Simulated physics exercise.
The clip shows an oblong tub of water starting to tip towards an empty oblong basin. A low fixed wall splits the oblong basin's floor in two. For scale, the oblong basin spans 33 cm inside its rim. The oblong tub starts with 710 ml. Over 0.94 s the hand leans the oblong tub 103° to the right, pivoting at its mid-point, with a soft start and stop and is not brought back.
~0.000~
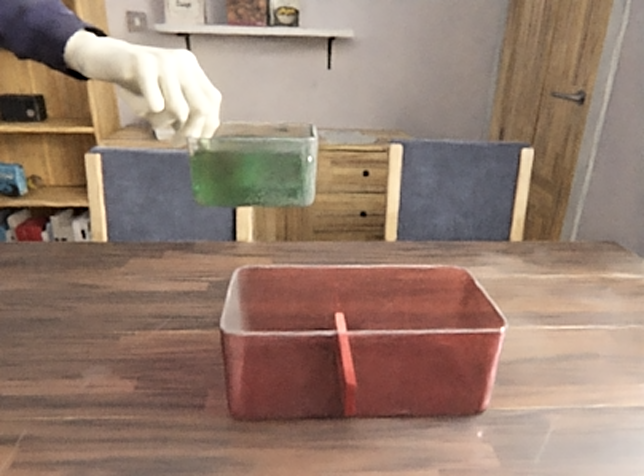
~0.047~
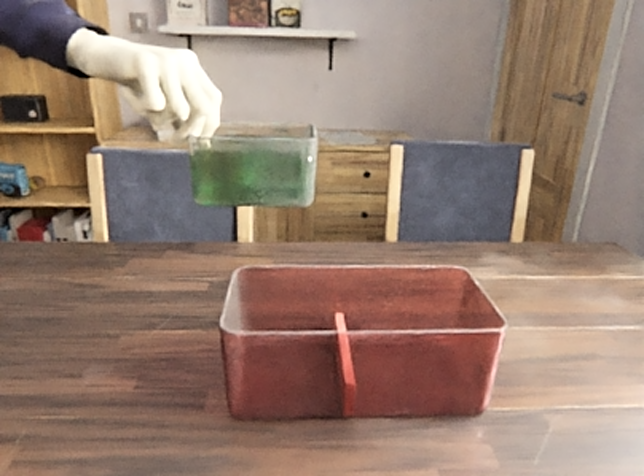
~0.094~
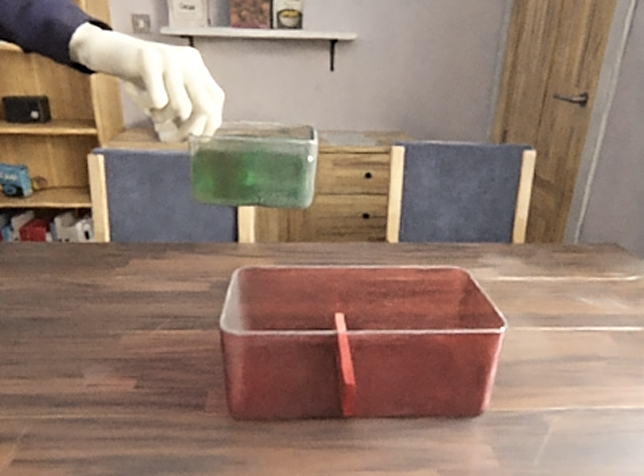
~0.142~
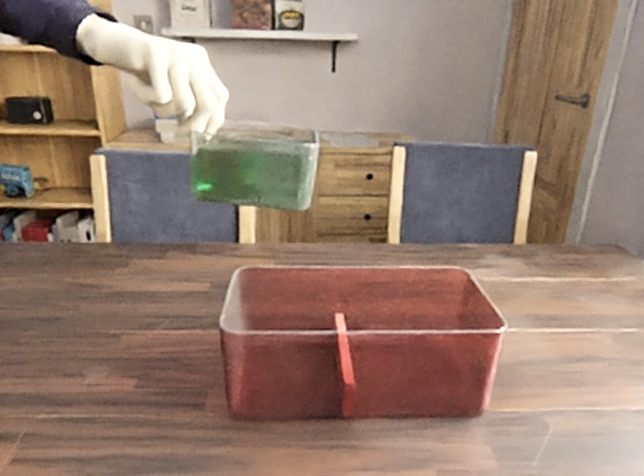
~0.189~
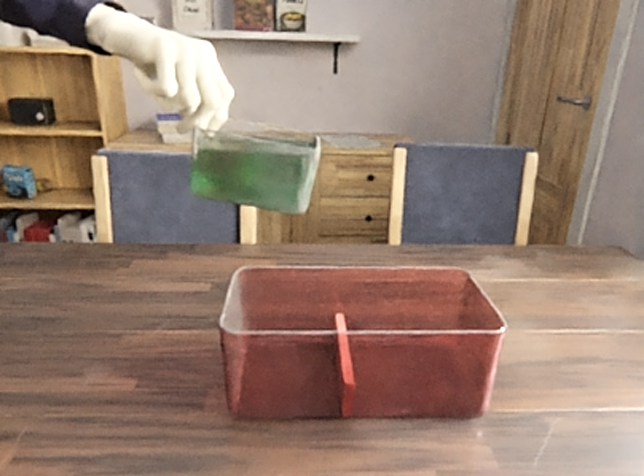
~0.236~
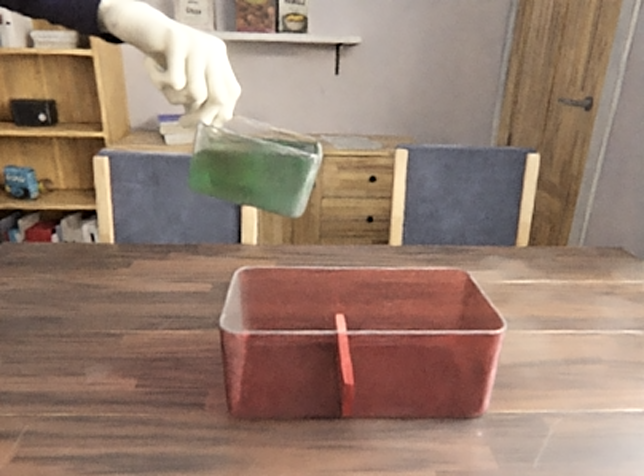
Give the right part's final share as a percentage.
The far part has some 74 per cent.
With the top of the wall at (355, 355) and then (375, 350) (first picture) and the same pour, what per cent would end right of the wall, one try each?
In turn about 65 and 50 per cent.
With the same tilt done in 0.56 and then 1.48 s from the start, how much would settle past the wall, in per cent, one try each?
First 70, then 75 per cent.
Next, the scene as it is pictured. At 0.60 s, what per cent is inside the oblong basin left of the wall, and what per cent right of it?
Some 1 per cent left and 10 right.
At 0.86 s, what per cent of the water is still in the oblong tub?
About 10 per cent.
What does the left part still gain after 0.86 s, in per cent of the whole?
About 18 per cent.
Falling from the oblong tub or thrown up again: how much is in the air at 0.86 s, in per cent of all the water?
Near 10 in a hundred.
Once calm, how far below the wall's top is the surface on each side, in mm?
Left about 42 mm, right about 32 mm.
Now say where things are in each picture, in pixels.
The first picture shows tilt 0°; pouring edge (314, 133); surface from (199, 143) to (312, 144); the oblong basin's rim runs from (228, 297) to (485, 295); the wall's top is at (344, 345).
The second picture shows tilt 1°; pouring edge (315, 133); surface from (199, 143) to (312, 144).
The third picture shows tilt 3°; pouring edge (315, 136); surface from (200, 143) to (312, 146).
The fourth picture shows tilt 6°; pouring edge (317, 139); surface from (201, 143) to (314, 147).
The fifth picture shows tilt 10°; pouring edge (318, 144); surface from (203, 143) to (315, 148).
The sixth picture shows tilt 15°; pouring edge (320, 150); surface from (203, 143) to (318, 149).
Then, 0.60 s in, the tilt is 73° and 48 per cent is still to pour, 1 is left of the wall and 10 right of it.
Then, 0.86 s in, the tilt is 101° and 10 per cent is still to pour, 7 is left of the wall and 73 right of it.
Then, 1.14 s in, the tilt is 103° and 1 per cent is still to pour, 23 is left of the wall and 73 right of it.
Then, 1.44 s in, the tilt is 103° and 0 per cent is still to pour, 25 is left of the wall and 73 right of it.
Finally, 25 per cent lies left of the wall, 74 right of it and 1 outside.
